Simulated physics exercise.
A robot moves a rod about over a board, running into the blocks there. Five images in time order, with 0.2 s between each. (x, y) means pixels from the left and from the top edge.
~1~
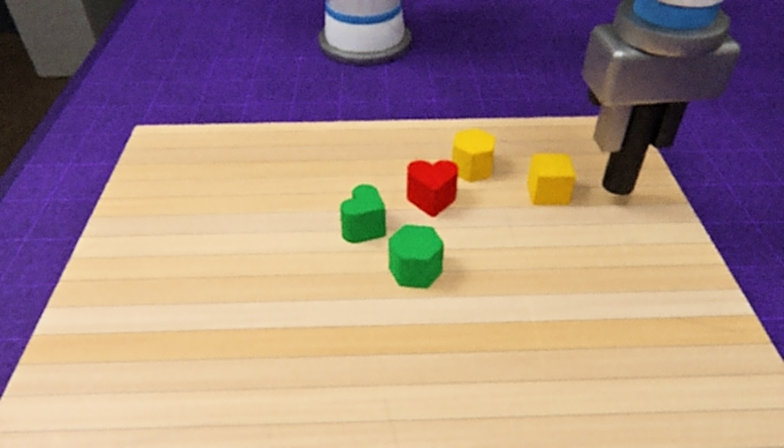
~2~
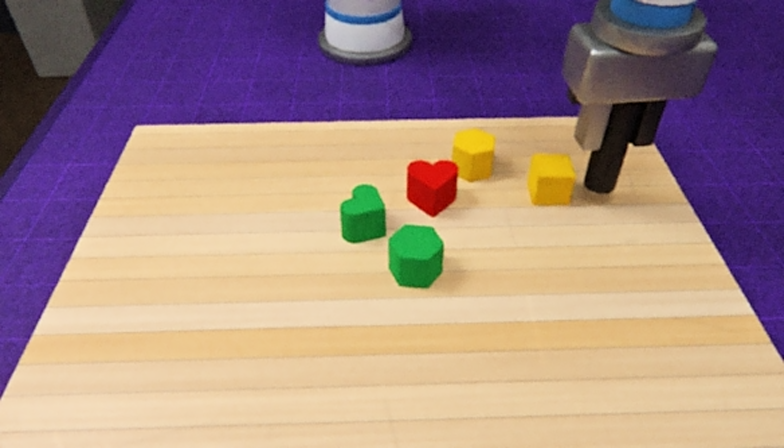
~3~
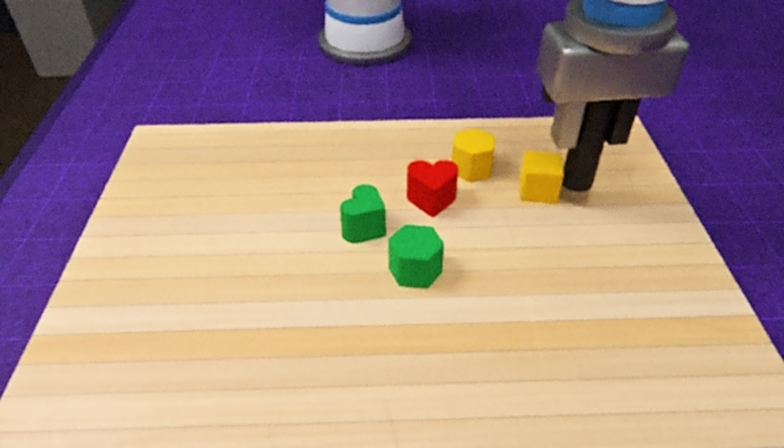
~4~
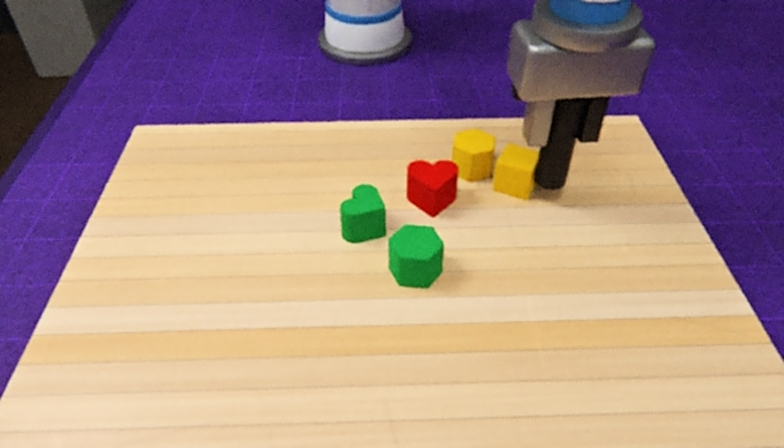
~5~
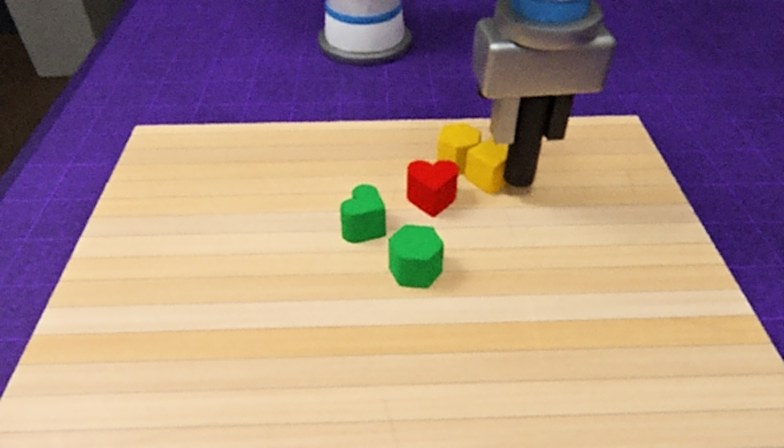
The clip opens on a wooden board holding green, red and yellow blocks, with a robot's dark rod at the right. The rod moves left to the yellow four-sided block and pushes it leftward, then the block nudges the yellow six-sided block slightly left, beside the red heart.
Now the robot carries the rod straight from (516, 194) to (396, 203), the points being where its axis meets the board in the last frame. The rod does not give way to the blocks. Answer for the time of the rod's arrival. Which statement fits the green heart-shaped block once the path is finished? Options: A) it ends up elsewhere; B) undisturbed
The one that fits is A, it ends up elsewhere.
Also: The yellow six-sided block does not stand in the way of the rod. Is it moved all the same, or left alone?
By the last moment of the path, the yellow six-sided block has shifted.
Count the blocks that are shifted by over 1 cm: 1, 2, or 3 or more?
That makes 3 blocks or more.
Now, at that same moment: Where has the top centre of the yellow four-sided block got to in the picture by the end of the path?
I'd place it at (472, 147), taking the centre of its top.
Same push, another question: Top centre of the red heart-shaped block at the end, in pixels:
Pixel (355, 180).
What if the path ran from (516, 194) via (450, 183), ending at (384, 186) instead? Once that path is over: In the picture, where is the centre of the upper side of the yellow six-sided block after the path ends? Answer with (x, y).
At roughly (425, 112).
On the path given first. One third of the way, rod (478, 181); yellow six-sided block (449, 127); yellow four-sided block (473, 147), turned 30° clockwise.
Two thirds of the way, rod (437, 184); red heart-shaped block (397, 175); yellow six-sided block (449, 126); yellow four-sided block (472, 147), turned 30° clockwise.
At the end, rod (396, 187); green heart-shaped block (345, 206), turned 40° anticlockwise; red heart-shaped block (355, 180), turned 15° anticlockwise; yellow six-sided block (449, 126); yellow four-sided block (472, 147), turned 30° clockwise.
